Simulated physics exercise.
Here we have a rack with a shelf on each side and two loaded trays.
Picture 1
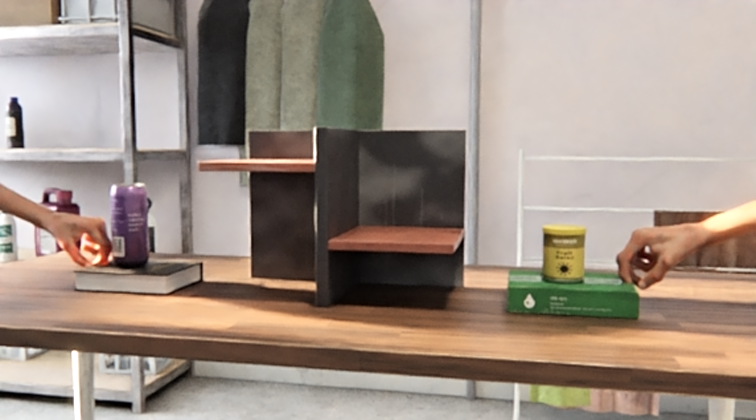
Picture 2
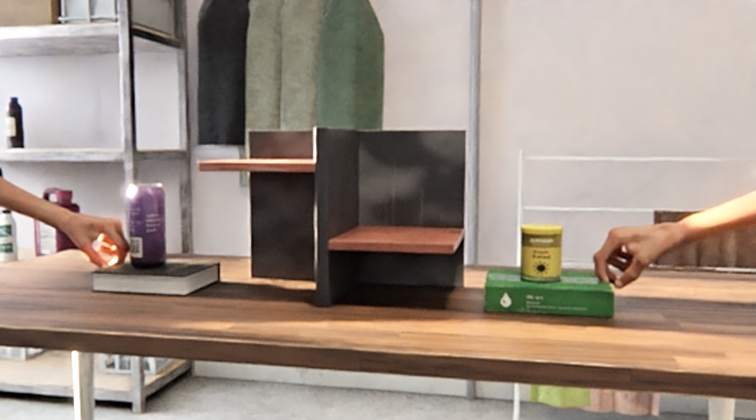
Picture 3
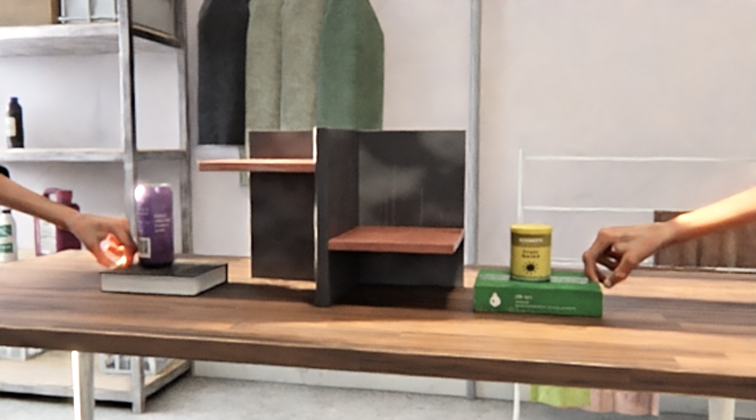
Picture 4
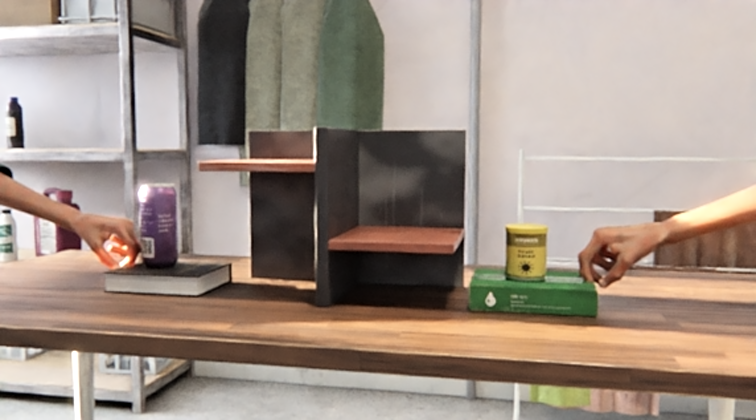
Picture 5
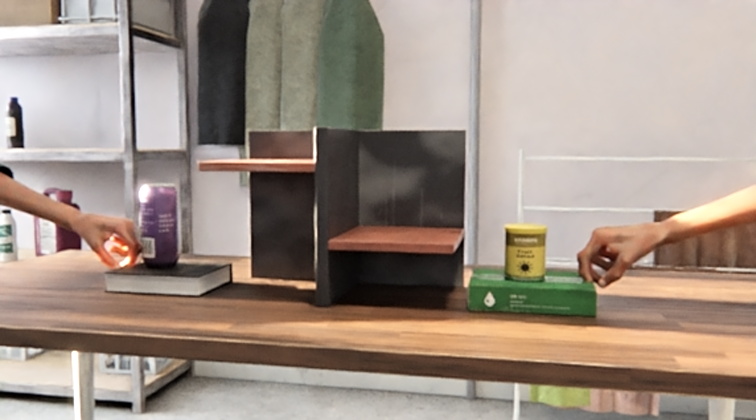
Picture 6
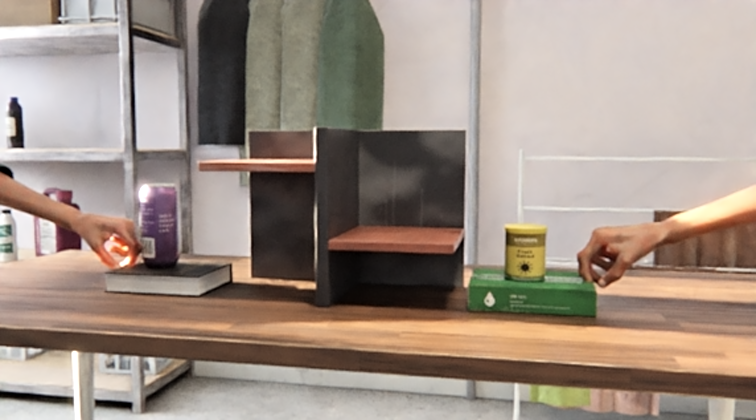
Two hands reach in from the left and right edges over a wooden table in a room with shelving, seen from the front by a still camera. A dark rack with reddish-brown shelves stands in the middle, between a purple container on a black book at left and a yellow tin on a green box at right. The hands slide both loads inward, slowing until they barely move.
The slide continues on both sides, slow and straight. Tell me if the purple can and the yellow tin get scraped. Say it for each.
Here the purple can clears the shelf, the yellow tin strikes the shelf.
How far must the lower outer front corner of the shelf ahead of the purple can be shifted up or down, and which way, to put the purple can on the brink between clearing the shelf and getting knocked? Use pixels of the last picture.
About 20 pixels down.
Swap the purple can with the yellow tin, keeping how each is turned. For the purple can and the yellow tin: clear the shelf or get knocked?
The purple can gets knocked and the yellow tin clears the shelf.
Then, 1.64 s later than the last frame, purple can riding along near (258, 229); yellow tin pushed back on its carrier near (480, 251).
When it is over, the purple can rides in untouched, near (262, 229); the yellow tin gets scraped off its spot, near (509, 283).
